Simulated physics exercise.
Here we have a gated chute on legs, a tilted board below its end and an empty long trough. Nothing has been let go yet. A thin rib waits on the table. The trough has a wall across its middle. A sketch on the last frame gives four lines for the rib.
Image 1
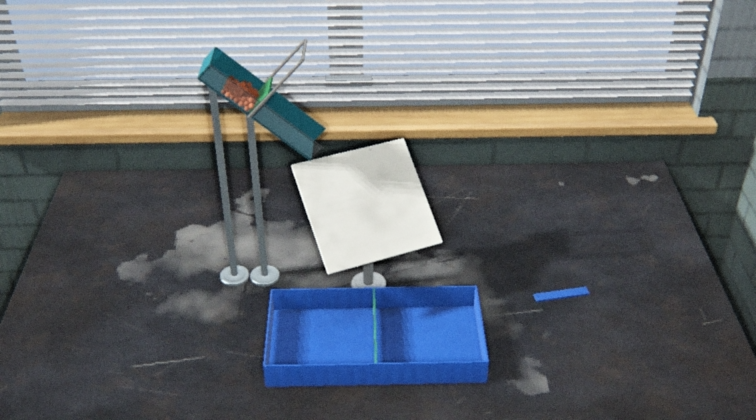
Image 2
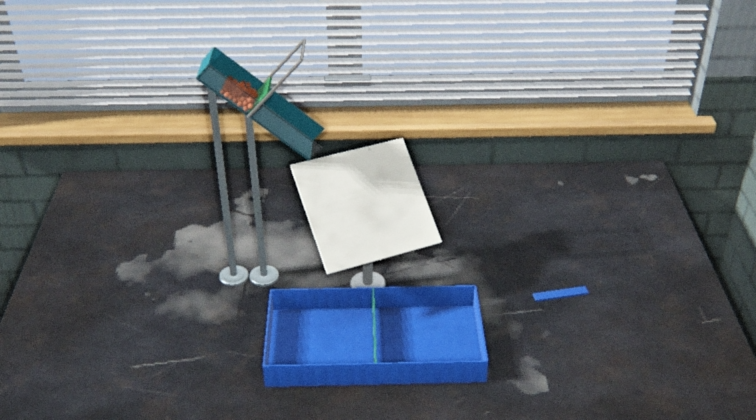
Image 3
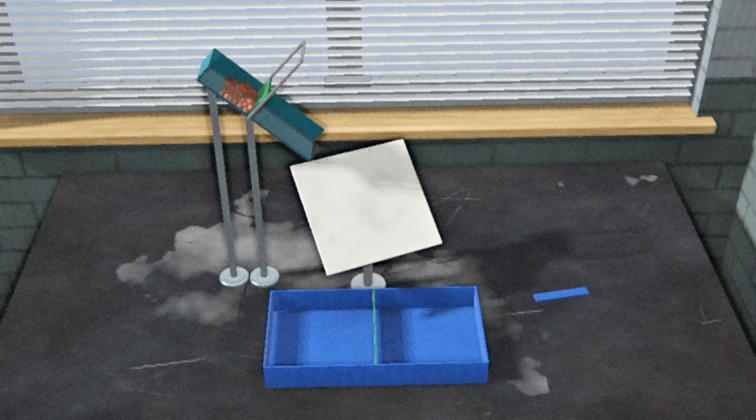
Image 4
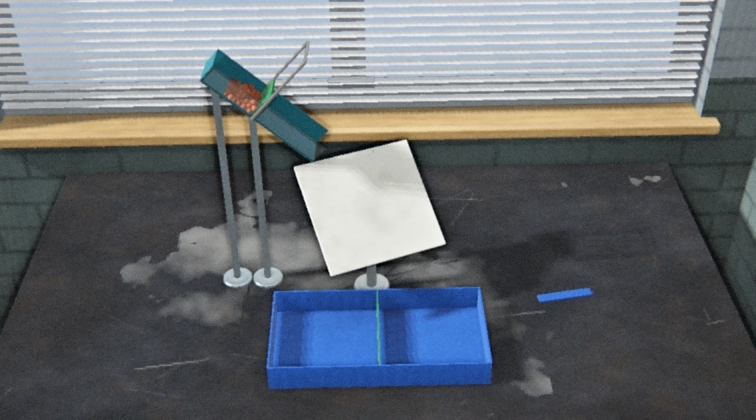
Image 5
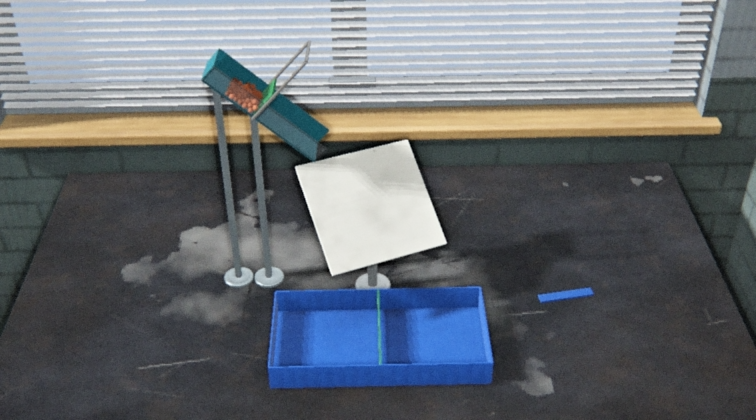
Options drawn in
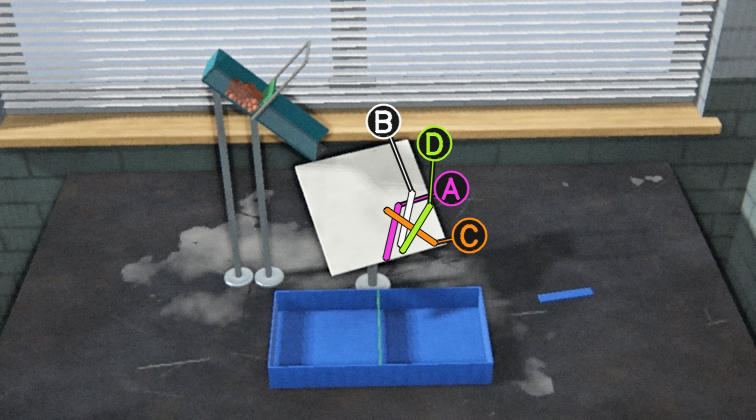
A teal chute on thin legs held reddish-brown pellets behind its closed gate, above a tilted white board and an empty blue divided trough; nothing moved apart from a slight shift of the whole view.
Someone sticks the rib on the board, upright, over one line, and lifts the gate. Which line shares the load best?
I would pick line A.
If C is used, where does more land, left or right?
Right.
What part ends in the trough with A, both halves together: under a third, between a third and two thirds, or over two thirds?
Line A gives over two thirds.
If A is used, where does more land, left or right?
Left.
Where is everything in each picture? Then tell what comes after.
In the first frame, load behind the gate at (243, 98), clay pellets; lip of the chute at (312, 151), sloping fairly steeply.
In the second frame, middle of the board at (367, 203), tilted fairly steeply; middle of its low edge at (386, 257); of its high edge at (348, 151).
In the third frame, front corners of the trough at (264, 367) and (488, 362); front end of its middle wall at (376, 365); gate still shut at (267, 90).
In the fourth frame, middle of the load at (246, 100); lip at (315, 153).
In the fifth frame, middle of the load at (247, 100); lip at (316, 152).
On the marked copy, line A from (398, 205) to (386, 257); line B from (412, 192) to (400, 244); line C from (387, 210) to (434, 242); line D from (429, 205) to (402, 250).
For line A, of what is caught, about two thirds in the left half, about a third in the right.
For line B, of what is caught, a stray few in the left half, nearly all in the right.
For line C, of what is caught, a stray few in the left half, nearly all in the right.
For line D, of what is caught, a stray few in the left half, nearly all in the right.
